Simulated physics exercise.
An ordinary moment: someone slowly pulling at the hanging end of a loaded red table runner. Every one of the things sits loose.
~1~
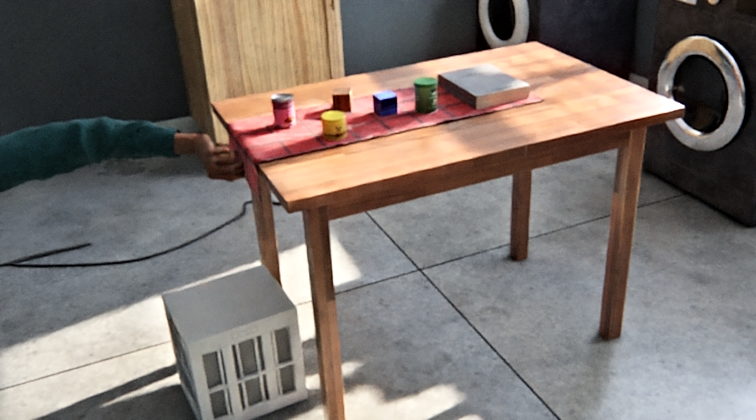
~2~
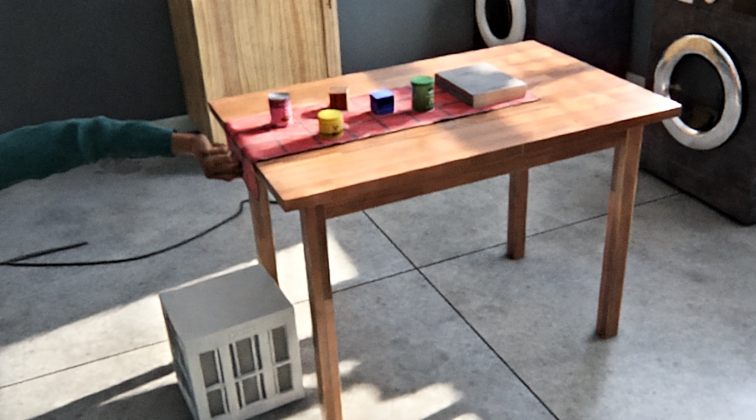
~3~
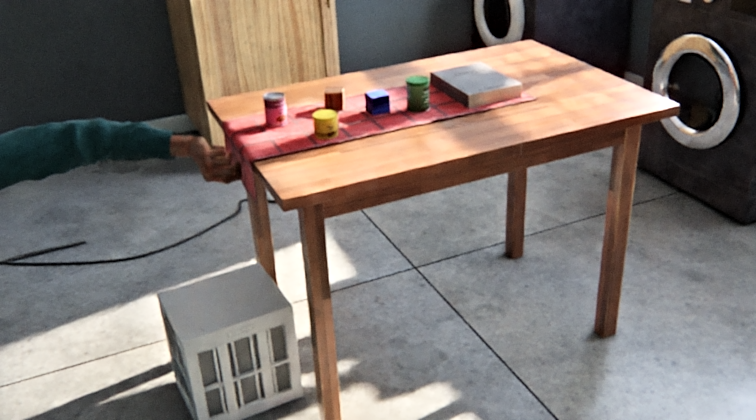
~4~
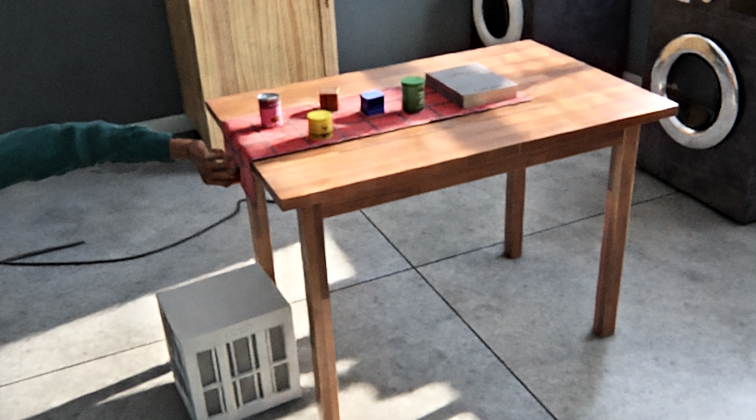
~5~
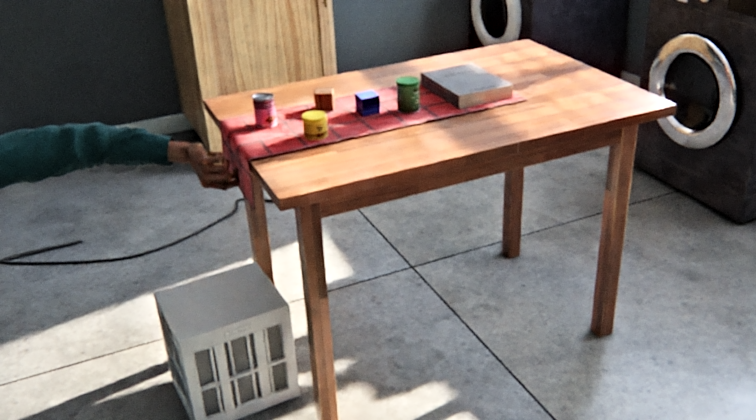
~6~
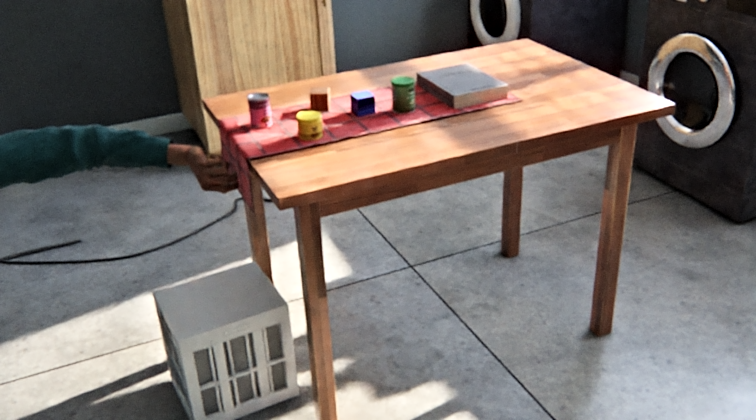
In a sunlit room with a grey concrete floor, seen from slightly above, a wooden table stands before a pale wooden cabinet and dark machines with round doors. A red runner holds a pink can, yellow pot, brown cube, blue cube, green can and grey slab, with a whitish crate below left. A green-sleeved arm slowly draws the runner left, the objects riding along, while the view shifts very slightly.
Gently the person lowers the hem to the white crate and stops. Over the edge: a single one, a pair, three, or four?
The number that drops will be three.
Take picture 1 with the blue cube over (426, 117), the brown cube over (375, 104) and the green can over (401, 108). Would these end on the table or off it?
Result - blue cube: Still up; brown cube: Still up; green can: Still up.
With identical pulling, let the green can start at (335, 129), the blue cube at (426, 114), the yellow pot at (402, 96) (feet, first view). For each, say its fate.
Start with the green can, which is lost; next the blue cube, which is kept; last the yellow pot, which is kept.
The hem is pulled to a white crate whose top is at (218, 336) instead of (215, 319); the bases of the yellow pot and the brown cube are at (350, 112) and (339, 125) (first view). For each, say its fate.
Result: Yellow pot gone, brown cube gone.
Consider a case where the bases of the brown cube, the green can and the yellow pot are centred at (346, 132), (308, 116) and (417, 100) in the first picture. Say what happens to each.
So the brown cube leaves the top, the green can leaves the top, and the yellow pot stays aboard.
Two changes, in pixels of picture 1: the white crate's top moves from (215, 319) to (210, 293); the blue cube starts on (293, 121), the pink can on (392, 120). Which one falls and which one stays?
The blue cube ends up off the top and the pink can ends up still on top.
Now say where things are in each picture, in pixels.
The first picture shows hem (262, 203); pink can (282, 97); yellow pot (333, 115); brown cube (342, 91); blue cube (385, 95); green can (425, 81); top of the crate (215, 319).
The second picture shows hem (260, 202); pink can (279, 96).
The third picture shows hem (257, 205); yellow pot (325, 114).
The fourth picture shows hem (257, 209); brown cube (329, 90); top of the crate (209, 317).
The fifth picture shows hem (254, 211); blue cube (367, 94).
The sixth picture shows hem (255, 215); pink can (258, 96); yellow pot (309, 115); brown cube (319, 90); blue cube (362, 94); green can (403, 80).
Soon after, hem near (243, 236); pink can gone.
Then, hem near (247, 267); pink can and yellow pot gone.
Further on, hem on the crate; pink can, yellow pot and brown cube gone.
At rest, hem on the crate; pink can, yellow pot and brown cube gone. Over the edge go three.
